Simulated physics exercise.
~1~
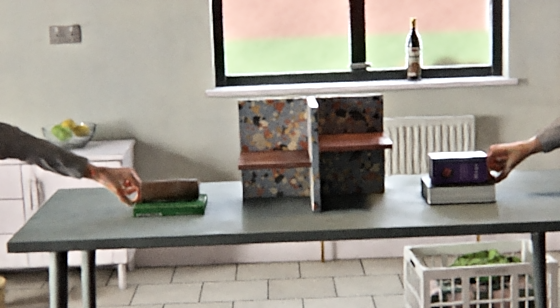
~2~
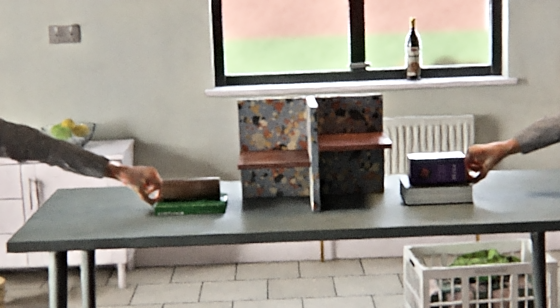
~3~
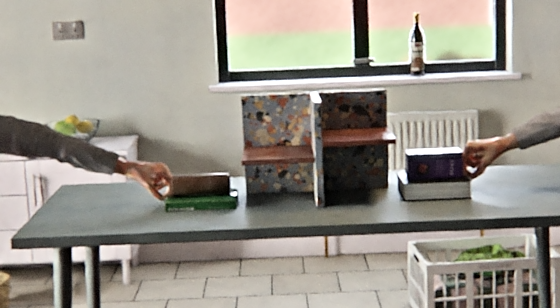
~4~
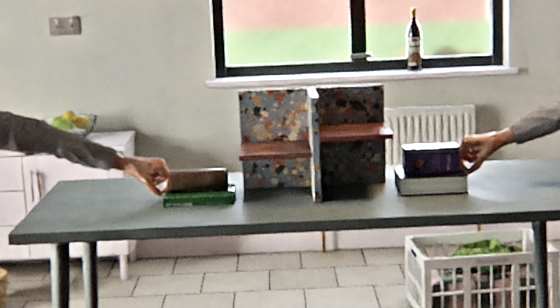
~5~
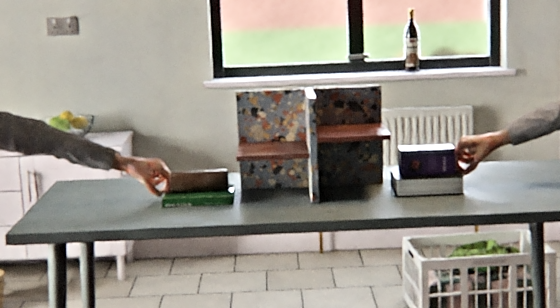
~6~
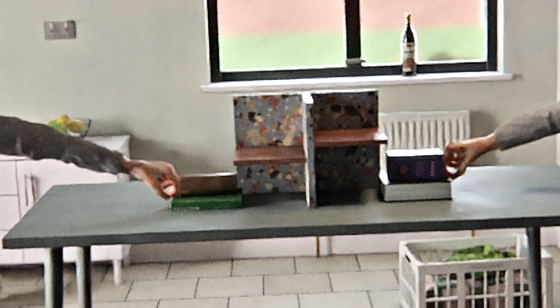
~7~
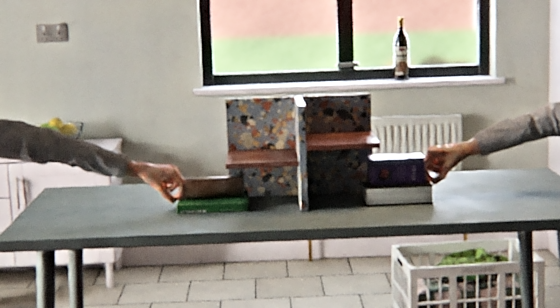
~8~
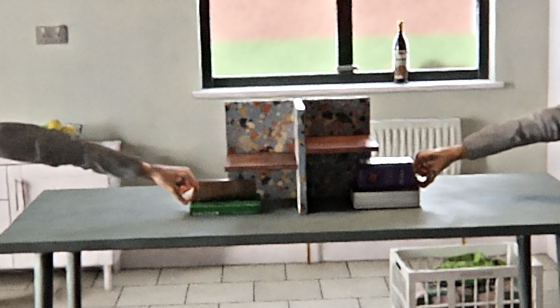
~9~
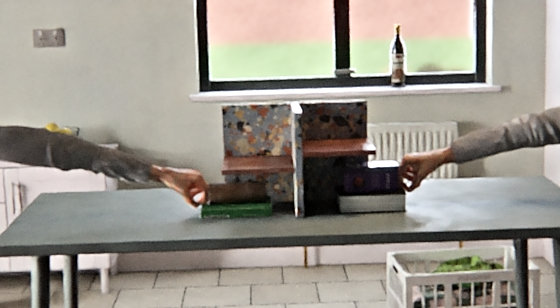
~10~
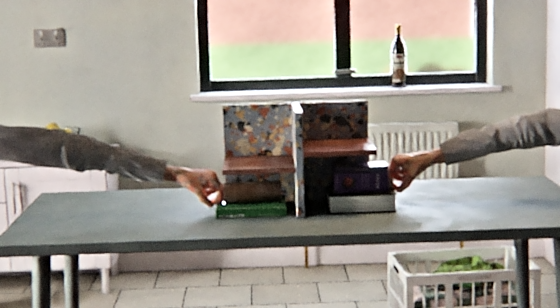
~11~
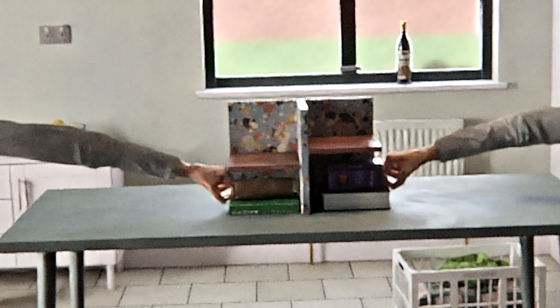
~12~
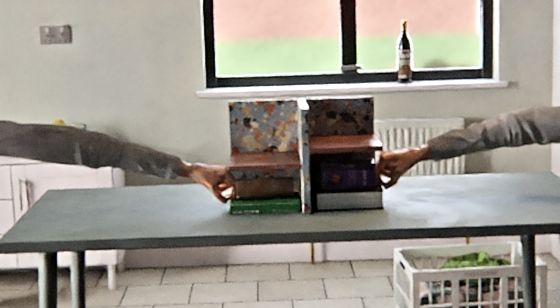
A brown block on a green box and a purple carton on a black book are slid inward across a table by two hands, pausing briefly, then continuing until both stacks sit beneath the shelves of a speckled stand, the upper items passing below without touching.
